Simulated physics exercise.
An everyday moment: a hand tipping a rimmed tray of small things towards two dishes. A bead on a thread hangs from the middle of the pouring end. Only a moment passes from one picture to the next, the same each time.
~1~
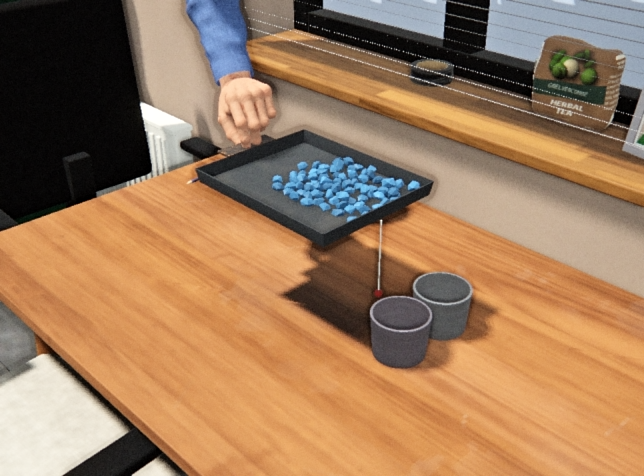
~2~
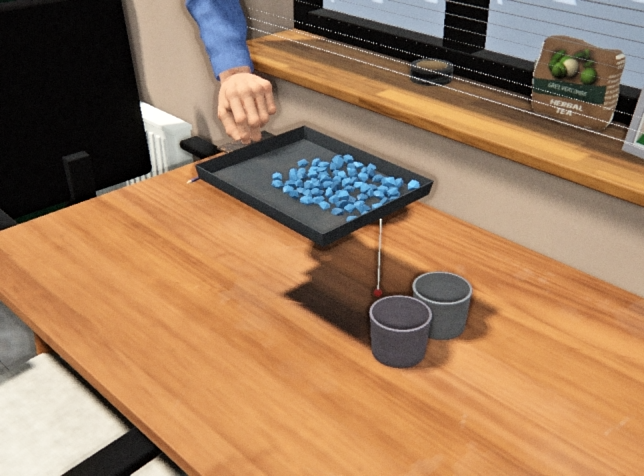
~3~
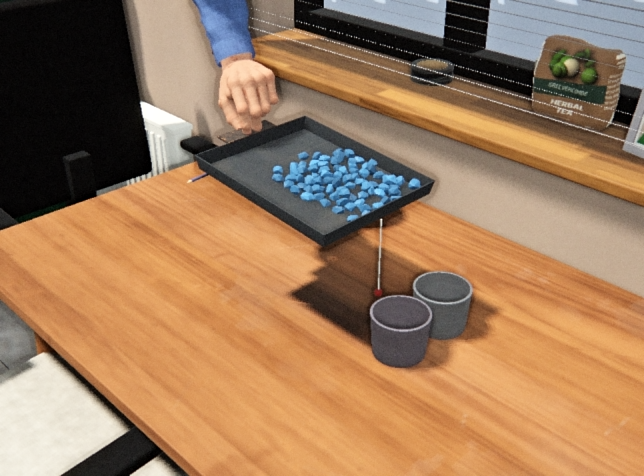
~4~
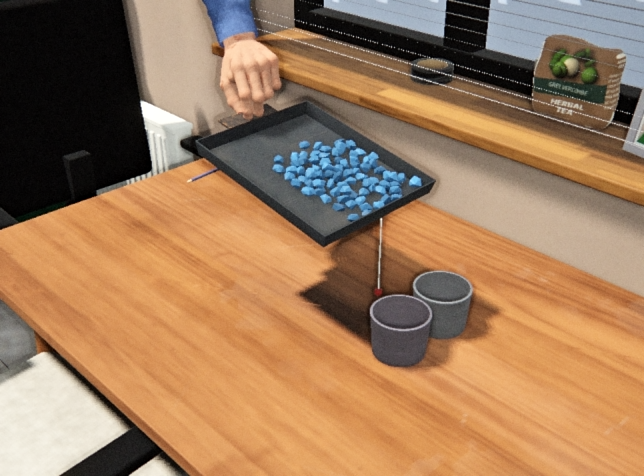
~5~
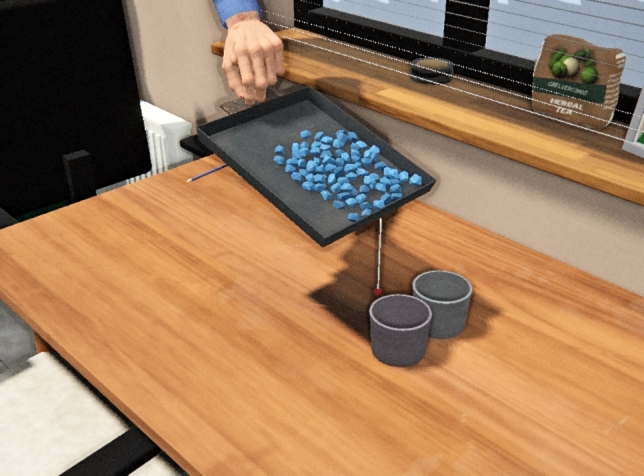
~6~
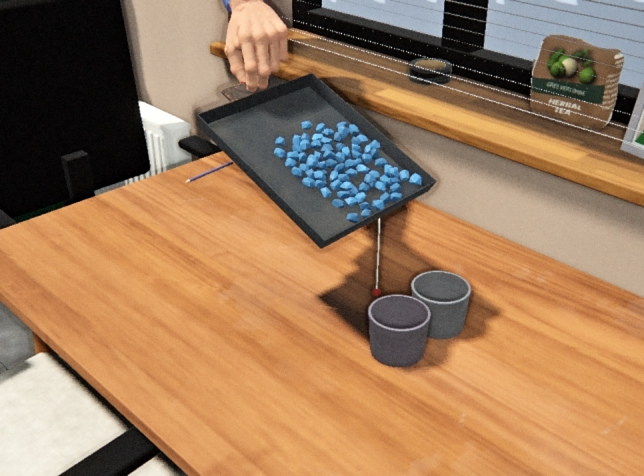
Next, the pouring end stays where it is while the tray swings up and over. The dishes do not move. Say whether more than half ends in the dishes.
They take under half between them.
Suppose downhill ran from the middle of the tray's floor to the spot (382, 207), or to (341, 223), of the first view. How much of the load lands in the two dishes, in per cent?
First some 80, then 20 per cent.
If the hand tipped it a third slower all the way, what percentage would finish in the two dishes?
About 30 per cent.
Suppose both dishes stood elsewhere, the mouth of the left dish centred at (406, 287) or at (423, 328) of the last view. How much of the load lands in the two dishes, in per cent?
The first gives 0 %, the second 50 %.
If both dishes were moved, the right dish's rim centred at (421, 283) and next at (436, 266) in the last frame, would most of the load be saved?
The first try: Below a half. The second: Under half.
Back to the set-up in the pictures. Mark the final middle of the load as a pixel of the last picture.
Roughly at (412, 367).
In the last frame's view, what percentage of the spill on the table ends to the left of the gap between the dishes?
Near 50 %.
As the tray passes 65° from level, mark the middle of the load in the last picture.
Close to (378, 195).
Soon, tray tipped steeply; nearly all on the tray; a stray few in the air.
A while on, tray tipped past a quarter turn; about half on the tray; a small part in the left dish; about a quarter outside both; about a quarter in the air.
Towards the end, tray tipped past a quarter turn; about a quarter in the left dish; a stray few in the right dish; about two thirds outside both.
Finally, tray tipped past a quarter turn; about a quarter in the left dish; a stray few in the right dish; about two thirds outside both.
